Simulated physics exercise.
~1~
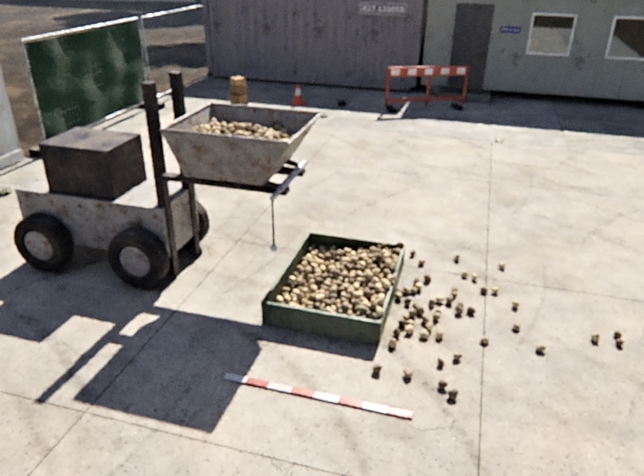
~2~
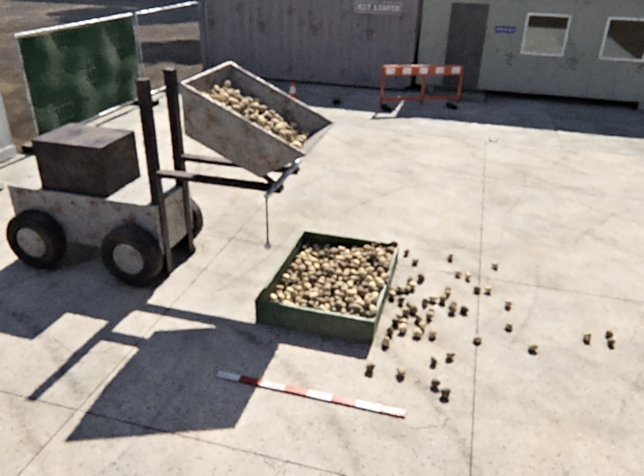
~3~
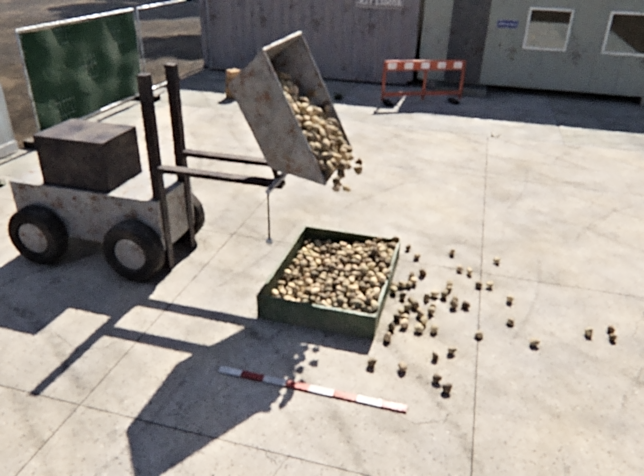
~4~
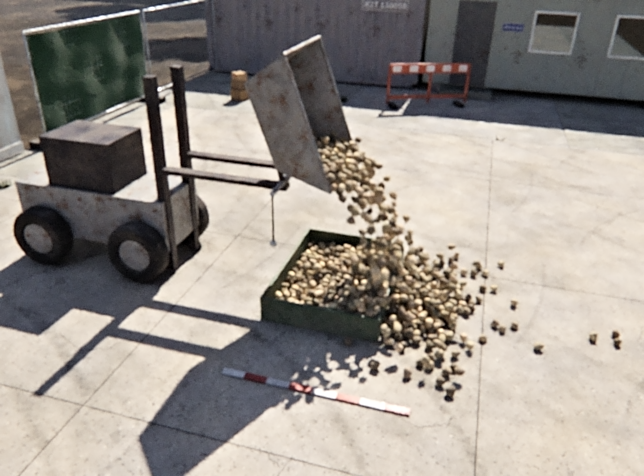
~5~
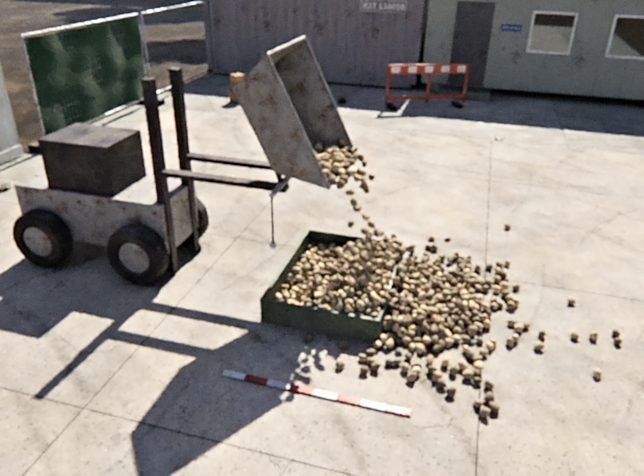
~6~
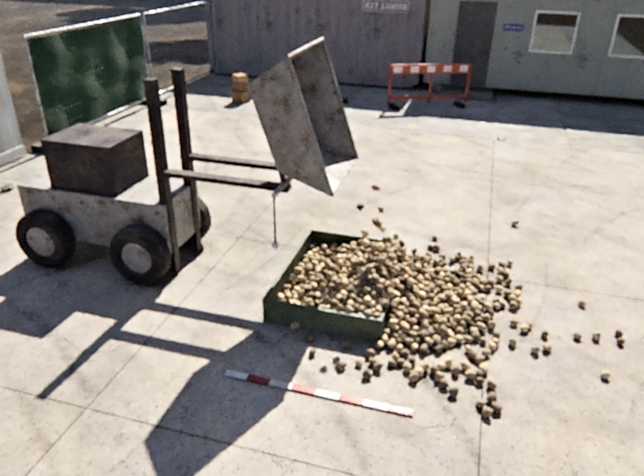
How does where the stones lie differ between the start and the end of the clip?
At the start the stones are in the raised skip and the green bin, with a few scattered on the ground to the right. By the end the skip looks empty, and the stones fill the bin and lie in a large heap spilling over the ground to its right.
Grey skip on a wheeled loader tipping, rocking and emptying stones over a full green bin, leaving a heap spilled beside it.
